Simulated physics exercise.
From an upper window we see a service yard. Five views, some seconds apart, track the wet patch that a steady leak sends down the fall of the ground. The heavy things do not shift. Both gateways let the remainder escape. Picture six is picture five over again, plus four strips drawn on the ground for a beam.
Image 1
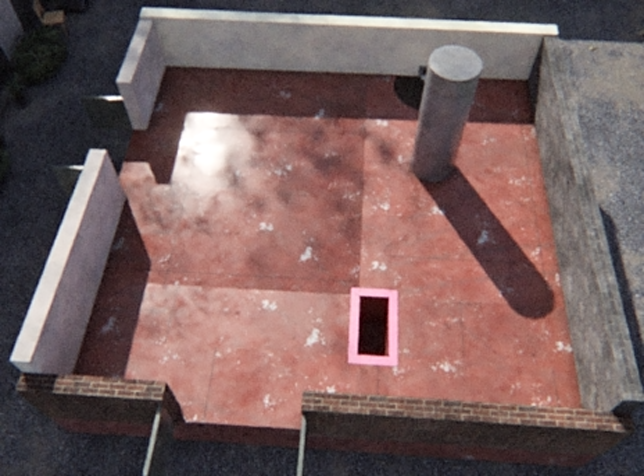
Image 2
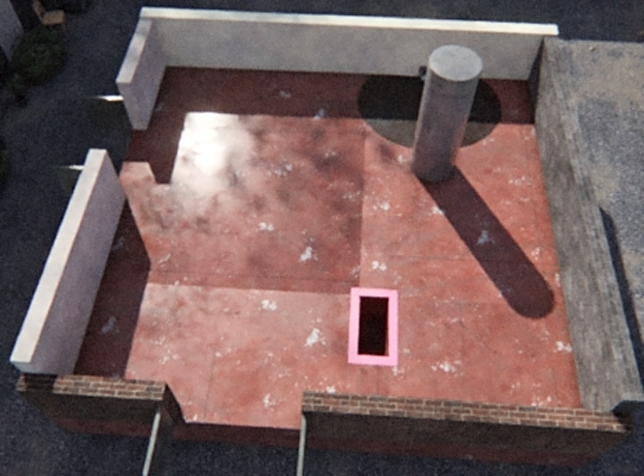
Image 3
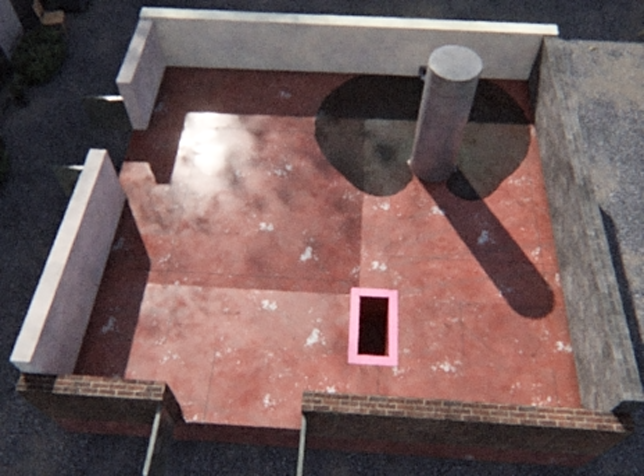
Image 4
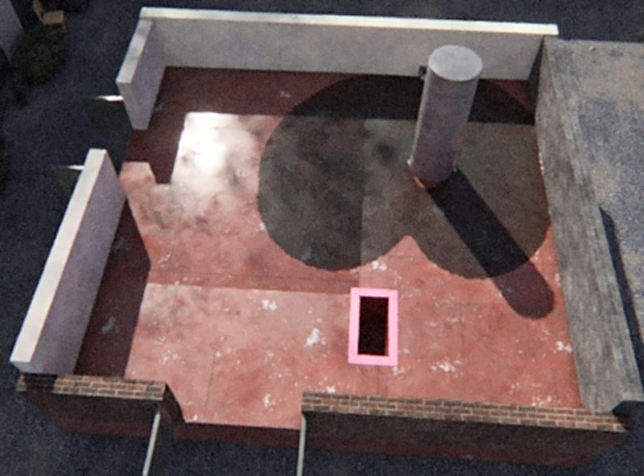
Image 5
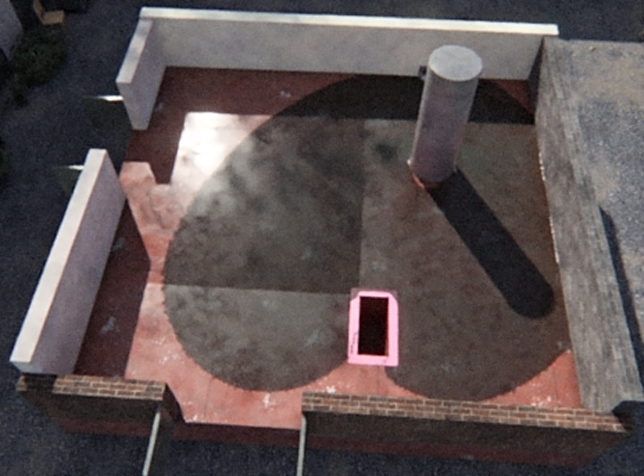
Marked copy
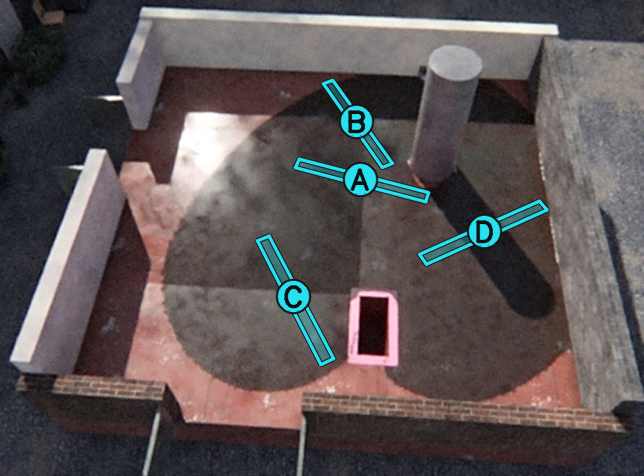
In a walled service yard with a red floor, a dark wet patch appears beside a grey column at the back and spreads broadly forward and to the left, covering much of the ground and surrounding a pink-edged drain pit.
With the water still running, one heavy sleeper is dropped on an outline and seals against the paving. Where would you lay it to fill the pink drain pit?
Best: C.
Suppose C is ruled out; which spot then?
Spot B.
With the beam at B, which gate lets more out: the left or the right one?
The right one.
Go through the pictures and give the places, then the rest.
In the first picture, outfall at (433, 72); pink drain pit at (374, 325); open gate at (242, 408); open gate at (137, 162); front seen at (403, 87), 2 % of the ground wet; pink drain pit still dry.
In the second picture, front seen at (390, 136), 8 % of the ground wet; pink drain pit still dry.
In the third picture, front seen at (361, 183), 17 % of the ground wet; pink drain pit still dry.
In the fourth picture, front seen at (301, 253), 35 % of the ground wet; pink drain pit still dry.
In the fifth picture, front seen at (183, 340), 62 % of the ground wet; pink drain pit taking water.
On the marked copy, A from (297, 163) to (427, 197); B from (328, 82) to (387, 165); C from (263, 238) to (327, 361); D from (422, 259) to (543, 205).
With A, about 12 % of the stream goes into the pink drain pit, about 87 % out by the gates.
With B, about 27 % of the stream goes into the pink drain pit, about 68 % out by the gates.
With C, about 40 % of the stream goes into the pink drain pit, about 58 % out by the gates.
With D, about 14 % of the stream goes into the pink drain pit, about 85 % out by the gates.
